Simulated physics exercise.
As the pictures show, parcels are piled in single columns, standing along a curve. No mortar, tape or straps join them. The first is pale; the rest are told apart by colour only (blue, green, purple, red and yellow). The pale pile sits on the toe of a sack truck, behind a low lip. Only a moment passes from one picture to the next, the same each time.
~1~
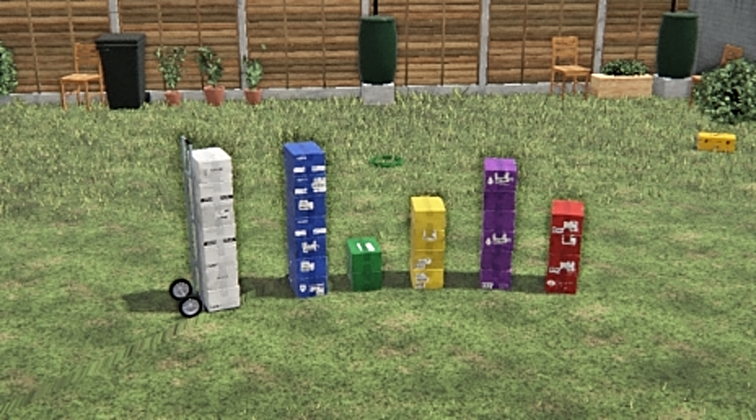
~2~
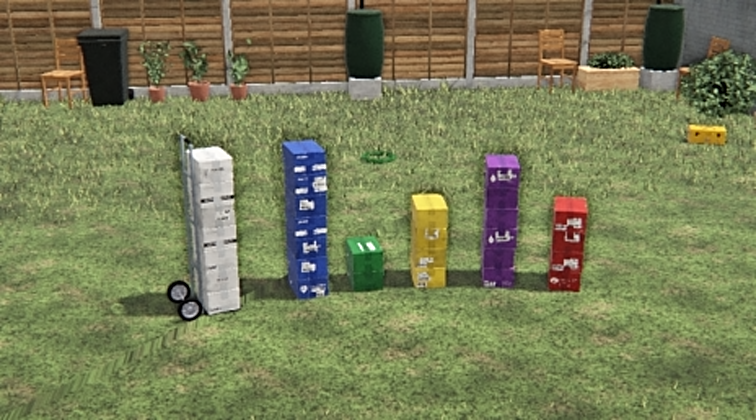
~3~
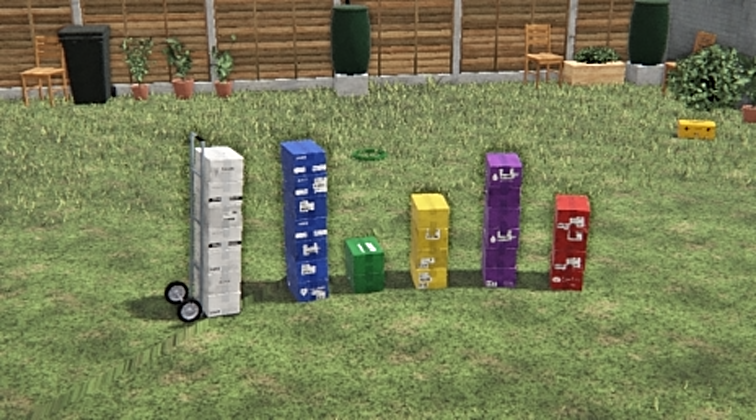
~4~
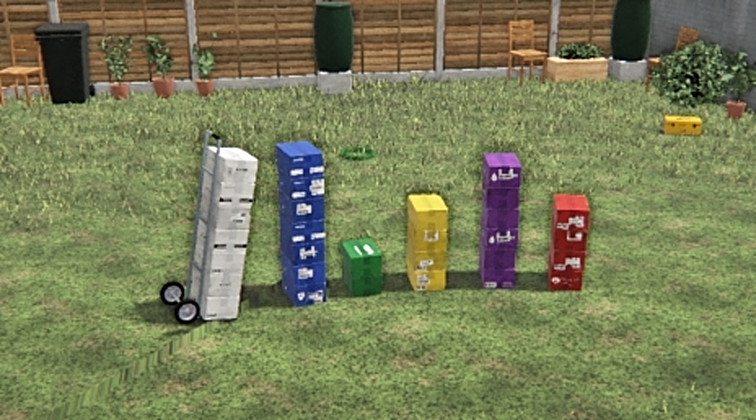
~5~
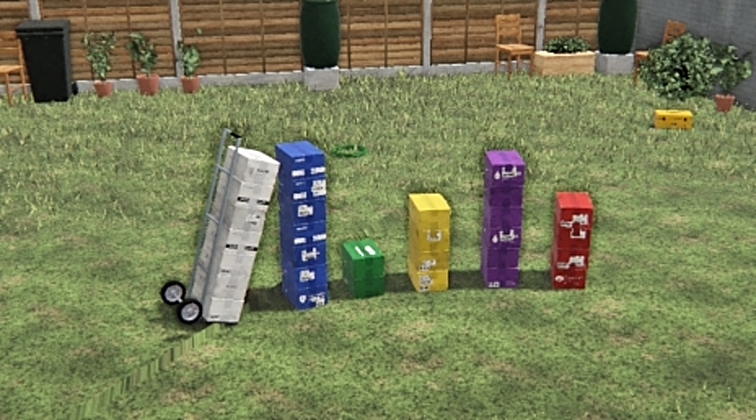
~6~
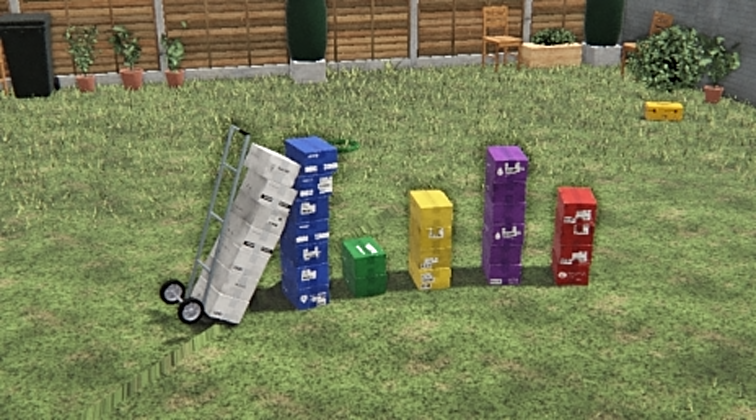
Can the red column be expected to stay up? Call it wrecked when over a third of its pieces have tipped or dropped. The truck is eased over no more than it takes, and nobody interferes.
In the end the red column keeps nearly all its pieces up.
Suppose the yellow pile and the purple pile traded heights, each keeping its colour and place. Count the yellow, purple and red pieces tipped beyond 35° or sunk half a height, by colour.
The counts are yellow 5, purple 3, red 4.
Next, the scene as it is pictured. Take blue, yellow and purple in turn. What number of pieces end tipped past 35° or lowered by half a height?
Down at the end: Blue 7, yellow 0, purple 0.
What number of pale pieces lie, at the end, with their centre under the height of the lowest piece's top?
It comes to 3.
Soon, 7 of the pale pile down; none of the 4 red parcels down (0 of 23 in all colours); top red parcel unmoved; top blue parcel tipped clearly.
A while on, 7 of the pale pile down; none of the 4 red parcels down (7 of 23 in all colours); top red parcel unmoved; top blue parcel on its side.
Finally, 7 of the pale pile down; none of the 4 red parcels down (7 of 23 in all colours); top red parcel unmoved; top green parcel displaced half its height. Seen by the last camera, middles, top red parcel near (576, 205), top green parcel near (372, 255).
